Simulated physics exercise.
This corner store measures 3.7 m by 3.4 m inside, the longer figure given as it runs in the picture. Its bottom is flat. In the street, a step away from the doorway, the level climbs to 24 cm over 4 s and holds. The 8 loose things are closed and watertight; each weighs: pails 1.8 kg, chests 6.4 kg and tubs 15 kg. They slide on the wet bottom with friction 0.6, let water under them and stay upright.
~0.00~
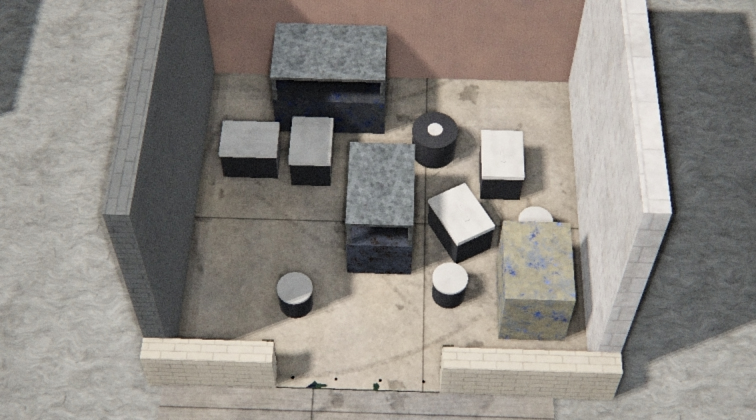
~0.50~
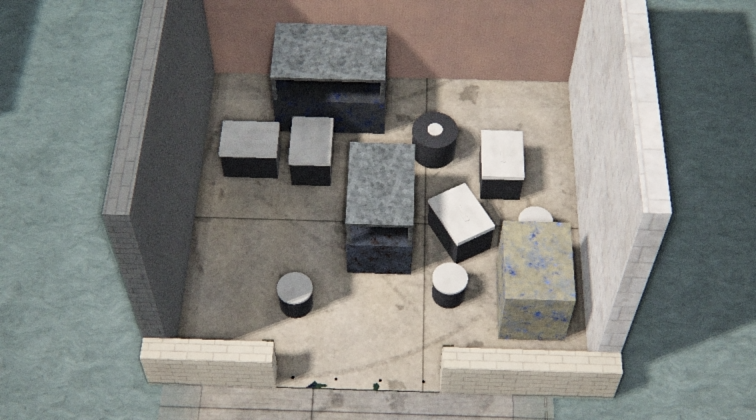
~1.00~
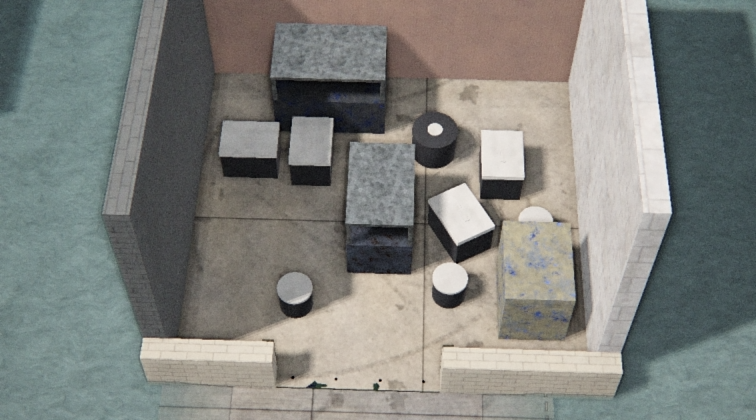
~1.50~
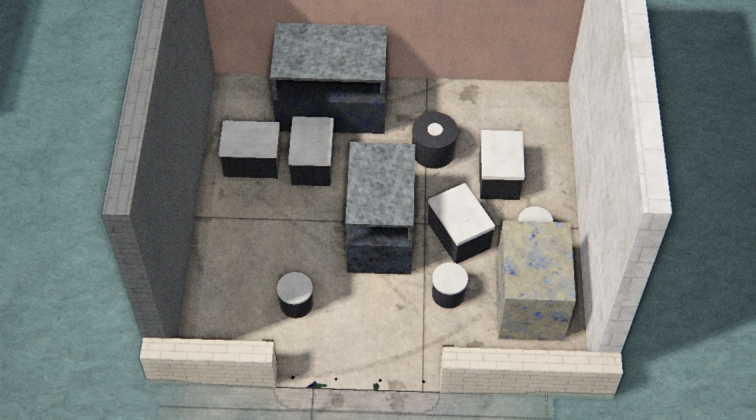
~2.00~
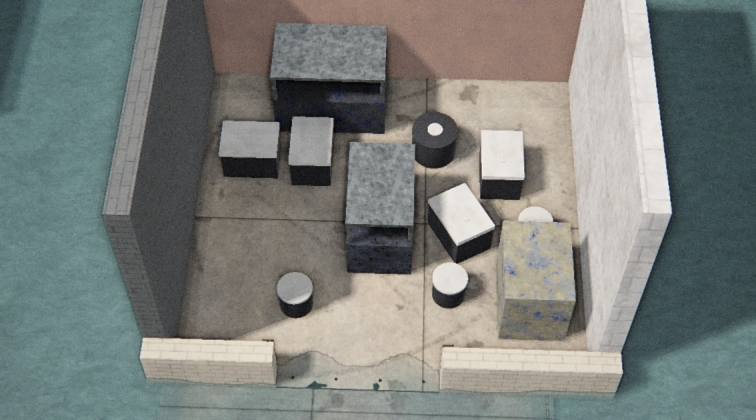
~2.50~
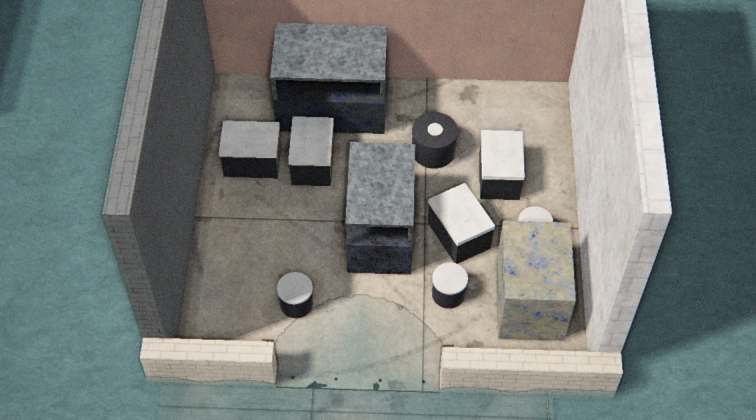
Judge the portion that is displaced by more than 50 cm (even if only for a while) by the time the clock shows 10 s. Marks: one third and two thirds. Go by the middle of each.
It is at least two thirds.
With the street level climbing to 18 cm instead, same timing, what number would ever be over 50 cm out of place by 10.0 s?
In that case 7 of them.
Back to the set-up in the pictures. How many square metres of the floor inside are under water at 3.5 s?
About 2.5 m2.
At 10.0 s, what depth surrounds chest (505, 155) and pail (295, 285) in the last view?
Roughly 14 and 12 cm.
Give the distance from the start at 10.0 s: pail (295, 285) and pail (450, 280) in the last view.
In that order: 200 cm, 120 cm.
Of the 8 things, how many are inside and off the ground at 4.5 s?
1 of them.
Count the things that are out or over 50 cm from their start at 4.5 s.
1 of them.
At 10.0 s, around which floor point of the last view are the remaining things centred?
Near (477, 188).
After 3.5 s 0 of 8 are over 50 cm from their spots; 0 afloat.
After 4.5 s 1 of 8 are over 50 cm from their spots; 1 afloat.
After 7.0 s 6 of 8 are over 50 cm from their spots; 7 afloat.
After 10.0 s 6 of 8 are over 50 cm from their spots, and 8 have been at some point; 8 afloat.
